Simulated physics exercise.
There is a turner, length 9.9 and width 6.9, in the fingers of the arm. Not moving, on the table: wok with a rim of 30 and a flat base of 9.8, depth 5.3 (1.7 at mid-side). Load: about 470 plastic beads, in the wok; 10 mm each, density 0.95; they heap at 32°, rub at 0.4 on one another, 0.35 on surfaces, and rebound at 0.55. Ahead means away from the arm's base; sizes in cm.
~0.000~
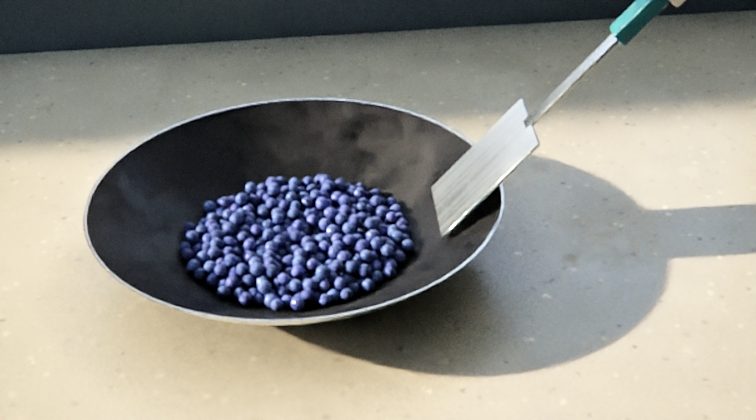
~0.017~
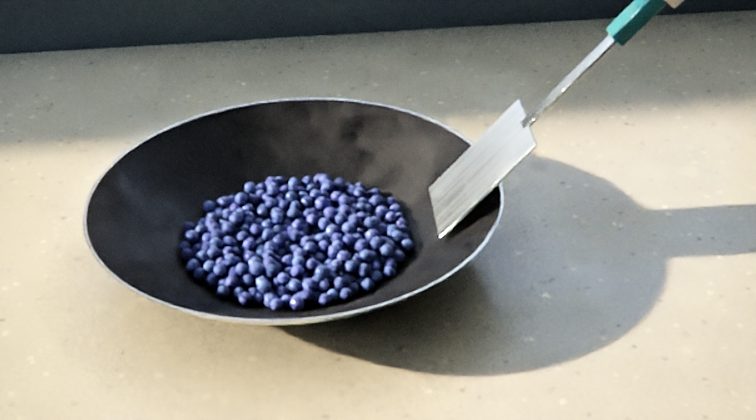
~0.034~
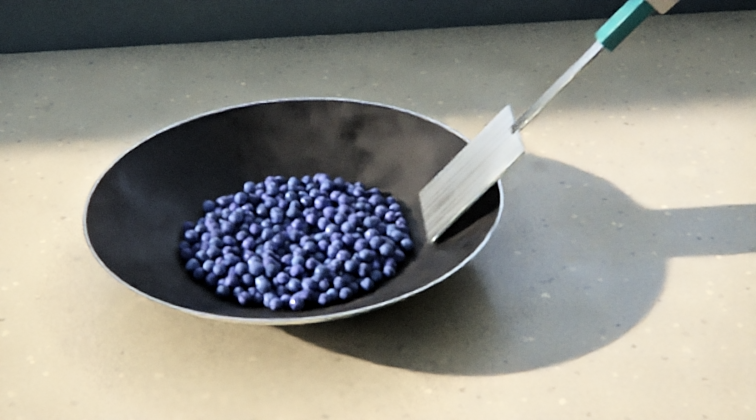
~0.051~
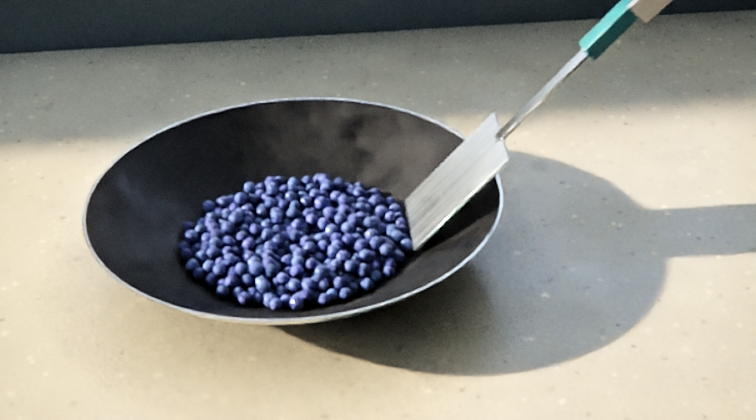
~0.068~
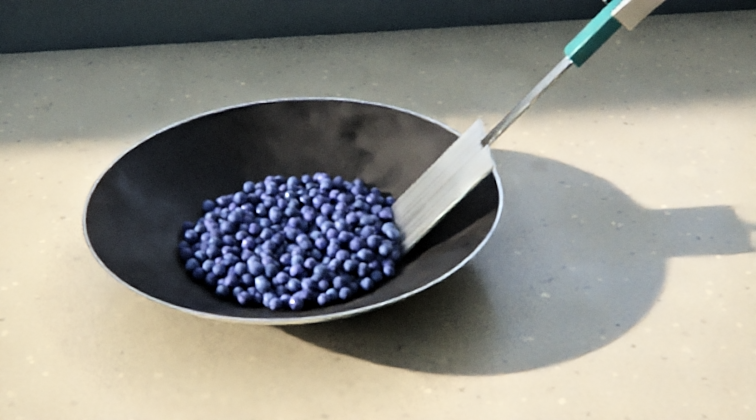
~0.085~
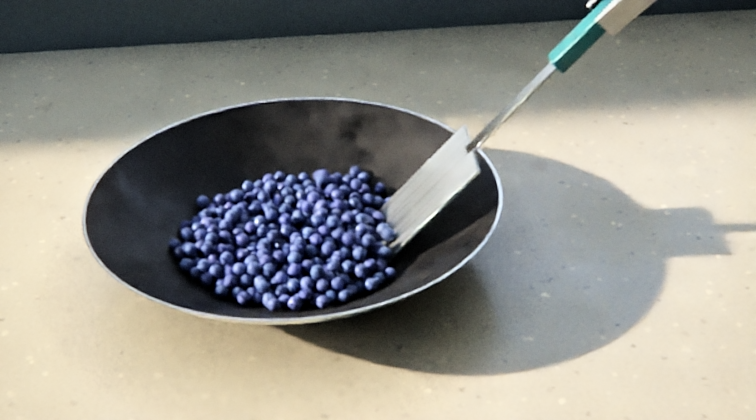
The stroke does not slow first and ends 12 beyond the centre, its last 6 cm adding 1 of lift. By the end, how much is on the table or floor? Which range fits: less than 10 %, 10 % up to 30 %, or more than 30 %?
The range that fits is 10 % up to 30 %.
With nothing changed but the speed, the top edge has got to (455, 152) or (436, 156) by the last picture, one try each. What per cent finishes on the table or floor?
About 25 and 35 percent.
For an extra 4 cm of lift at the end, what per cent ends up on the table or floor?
I'd say close to 15 per cent.
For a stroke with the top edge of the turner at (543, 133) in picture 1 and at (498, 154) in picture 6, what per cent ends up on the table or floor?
My guess would be close to 10 per cent.
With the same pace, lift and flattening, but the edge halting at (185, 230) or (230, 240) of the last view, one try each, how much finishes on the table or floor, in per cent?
0 % and 0 %.
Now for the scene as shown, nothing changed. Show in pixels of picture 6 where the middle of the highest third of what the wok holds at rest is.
Centre: Roughly (196, 244).
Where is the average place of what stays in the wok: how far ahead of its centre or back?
Some 3.5 cm ahead of the centre.
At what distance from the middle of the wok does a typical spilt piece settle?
I reckon close to 26 centimetres.
By 0.19 s, sloping 47°, highest piece 5 above the table; 469 in the wok.
By 0.30 s, sloping 47°, highest piece 6 above the table; 469 in the wok.
By 0.56 s, sloping 47°, highest piece 6 above the table; 377 in the wok, 90 on the table or floor, 2 on the blade or in flight.
By 1.61 s, sloping 47°, highest piece 4 above the table; 377 in the wok, 92 on the table or floor.
Final count, 377 in the wok, 92 on the table or floor. That is 20 % on the table or floor.
